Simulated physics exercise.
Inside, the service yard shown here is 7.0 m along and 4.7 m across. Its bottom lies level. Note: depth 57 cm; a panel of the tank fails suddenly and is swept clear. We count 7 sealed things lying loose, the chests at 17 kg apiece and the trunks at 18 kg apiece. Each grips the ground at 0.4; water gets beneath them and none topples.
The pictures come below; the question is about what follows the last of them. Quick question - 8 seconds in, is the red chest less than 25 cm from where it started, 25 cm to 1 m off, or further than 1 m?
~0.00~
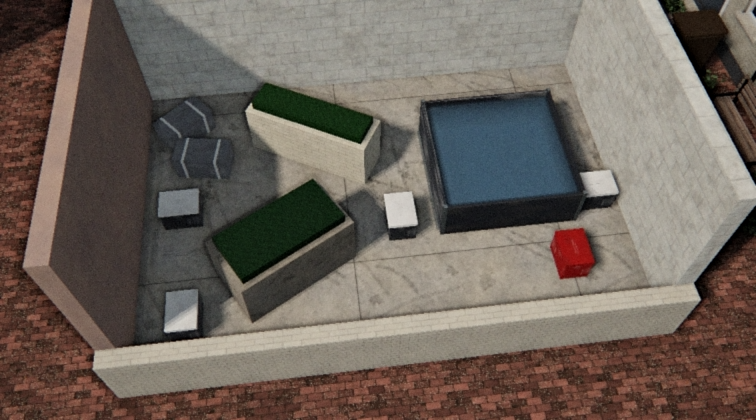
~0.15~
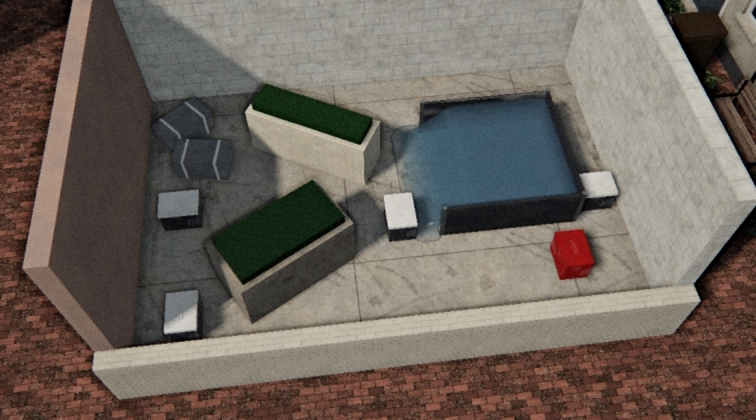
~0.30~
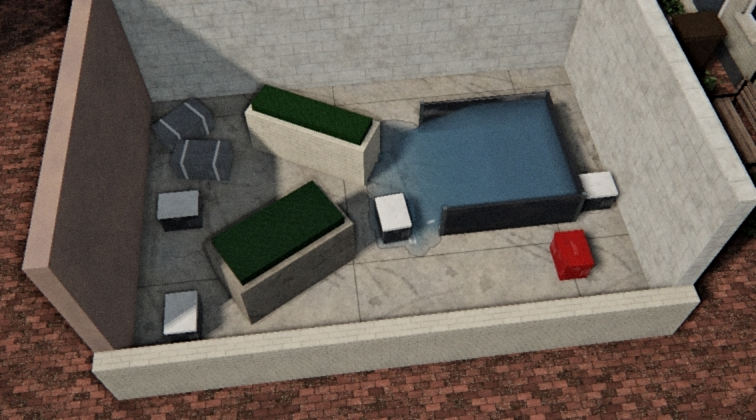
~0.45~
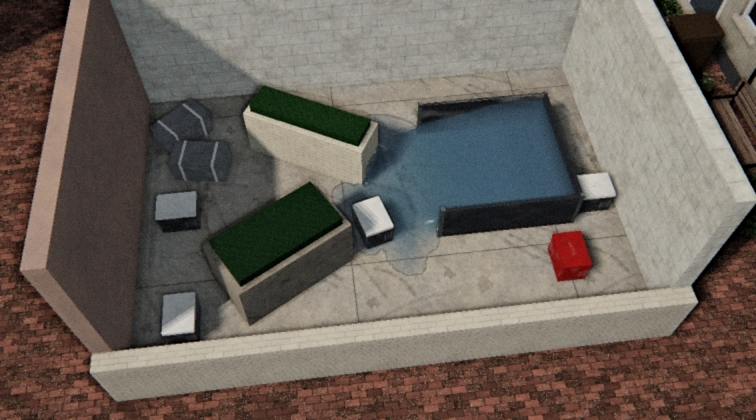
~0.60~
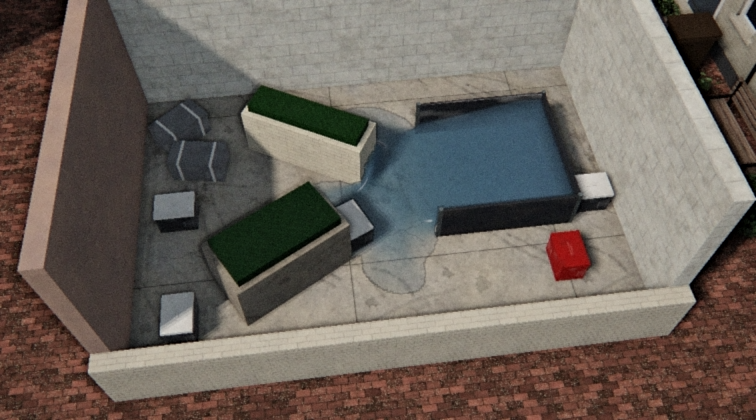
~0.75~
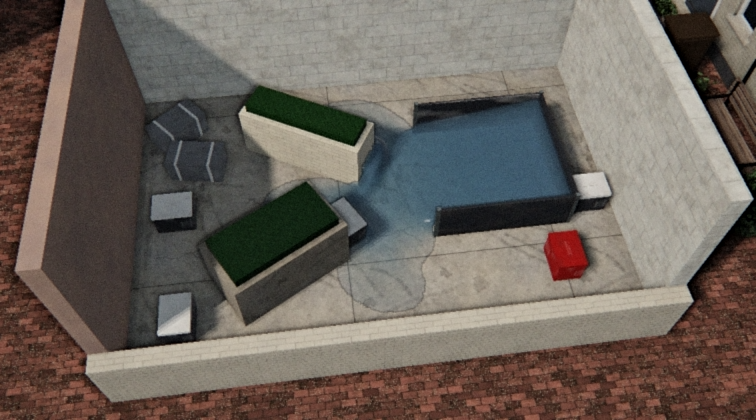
It is left in place.
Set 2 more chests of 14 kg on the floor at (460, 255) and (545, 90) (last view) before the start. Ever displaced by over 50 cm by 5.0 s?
So it goes behind the line, then behind the line.
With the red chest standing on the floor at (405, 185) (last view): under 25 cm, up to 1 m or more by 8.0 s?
Outcome: It is taken a long way.
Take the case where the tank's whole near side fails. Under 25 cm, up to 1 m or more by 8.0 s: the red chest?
After that, the red chest is washed away.
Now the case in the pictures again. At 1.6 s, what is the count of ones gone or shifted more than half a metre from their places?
At that time I count 1.
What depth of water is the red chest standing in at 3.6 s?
I'd put it at about 4 cm.
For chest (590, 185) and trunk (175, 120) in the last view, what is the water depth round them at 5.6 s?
About 4 and 10 cm.
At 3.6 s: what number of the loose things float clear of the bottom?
By my count, 4.
After 1.6 s the red chest is near (568, 248), 0.0 m from its start, aground; 1 afloat.
After 3.6 s the red chest is near (568, 248), 0.0 m from its start, aground; 4 afloat.
After 5.6 s the red chest is near (568, 248), 0.0 m from its start, aground; 4 afloat.
After 8.0 s the red chest is near (568, 248), 0.0 m from its start, aground; 4 afloat.
